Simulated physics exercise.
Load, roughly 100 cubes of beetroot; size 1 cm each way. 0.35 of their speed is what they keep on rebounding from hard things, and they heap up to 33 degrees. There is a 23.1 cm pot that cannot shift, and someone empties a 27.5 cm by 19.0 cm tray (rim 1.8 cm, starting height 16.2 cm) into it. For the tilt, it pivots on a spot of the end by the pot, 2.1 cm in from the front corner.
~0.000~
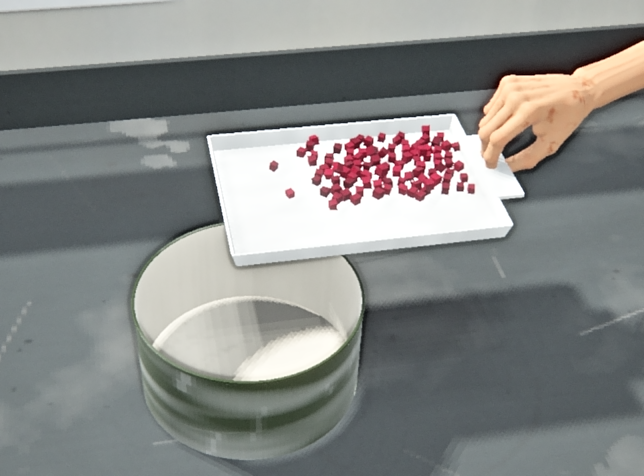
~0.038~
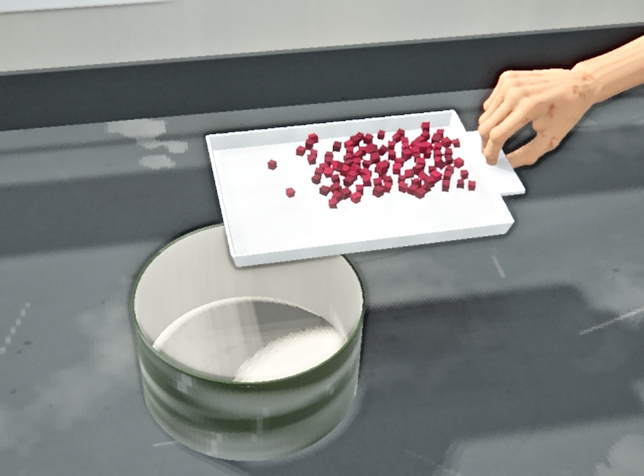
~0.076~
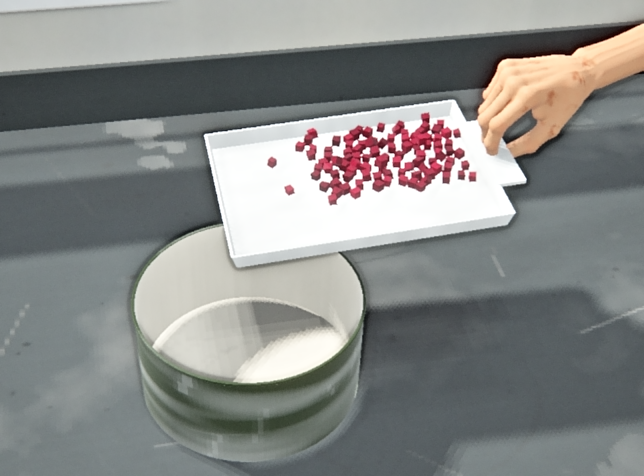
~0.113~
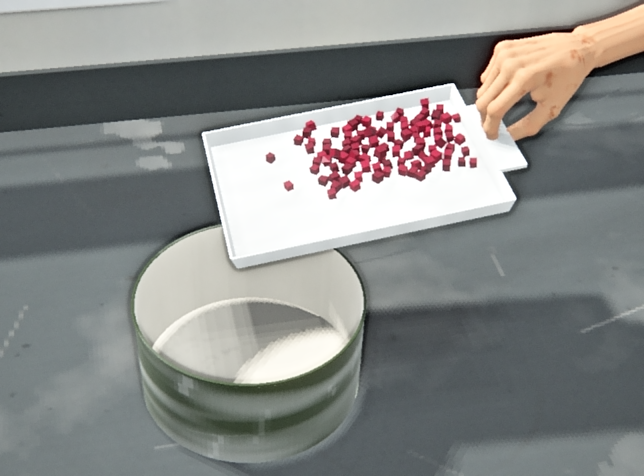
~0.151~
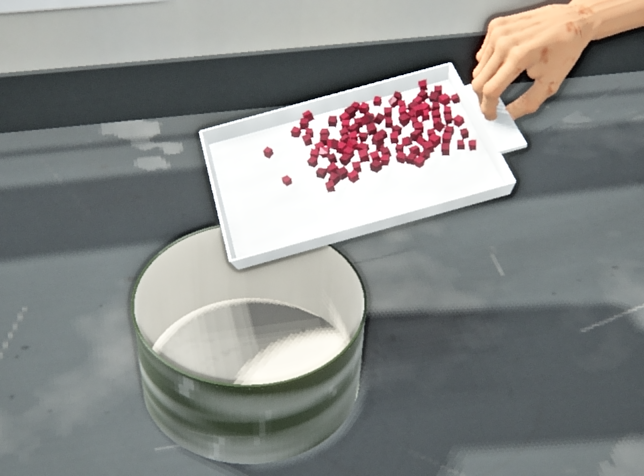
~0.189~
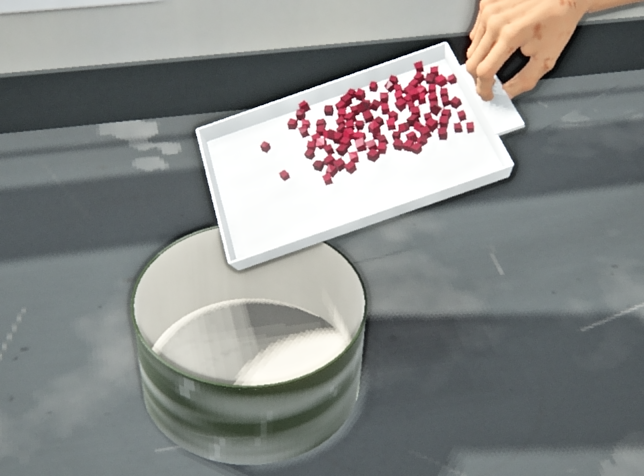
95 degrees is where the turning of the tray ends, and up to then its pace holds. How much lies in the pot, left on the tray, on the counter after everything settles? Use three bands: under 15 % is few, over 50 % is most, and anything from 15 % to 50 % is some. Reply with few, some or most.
Pot: Most, tray: Few, counter: Some.
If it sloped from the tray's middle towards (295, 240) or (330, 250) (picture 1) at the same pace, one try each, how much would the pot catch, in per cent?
The share comes to roughly 95 in a hundred, then roughly 75 in a hundred.
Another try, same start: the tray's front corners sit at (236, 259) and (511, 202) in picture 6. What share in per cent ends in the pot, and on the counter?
The pot gets 100 and the counter 0.
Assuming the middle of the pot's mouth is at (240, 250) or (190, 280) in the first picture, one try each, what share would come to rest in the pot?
Roughly 75 per cent, then 100 per cent.
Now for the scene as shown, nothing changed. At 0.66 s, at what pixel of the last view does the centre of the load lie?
Approximately (191, 224) in the final picture.
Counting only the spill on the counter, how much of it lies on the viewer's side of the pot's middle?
About 40 percent of the spill.
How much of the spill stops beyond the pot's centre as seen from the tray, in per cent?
About 100 %.
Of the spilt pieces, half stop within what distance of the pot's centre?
Some 30 centimetres.
Then, at 0.47 s, tilt 56 degrees; the tray holds 100 %, the pot 0 %.
Then, at 0.66 s, tilt 82 degrees; the tray holds 75 %, the pot 0 %.
After 0.97 s, tilt 95 degrees; the tray holds 5 %, the pot 70 %.
In the end, at 2.3 s, pot 75 %, tray 0 %, counter 30 %.
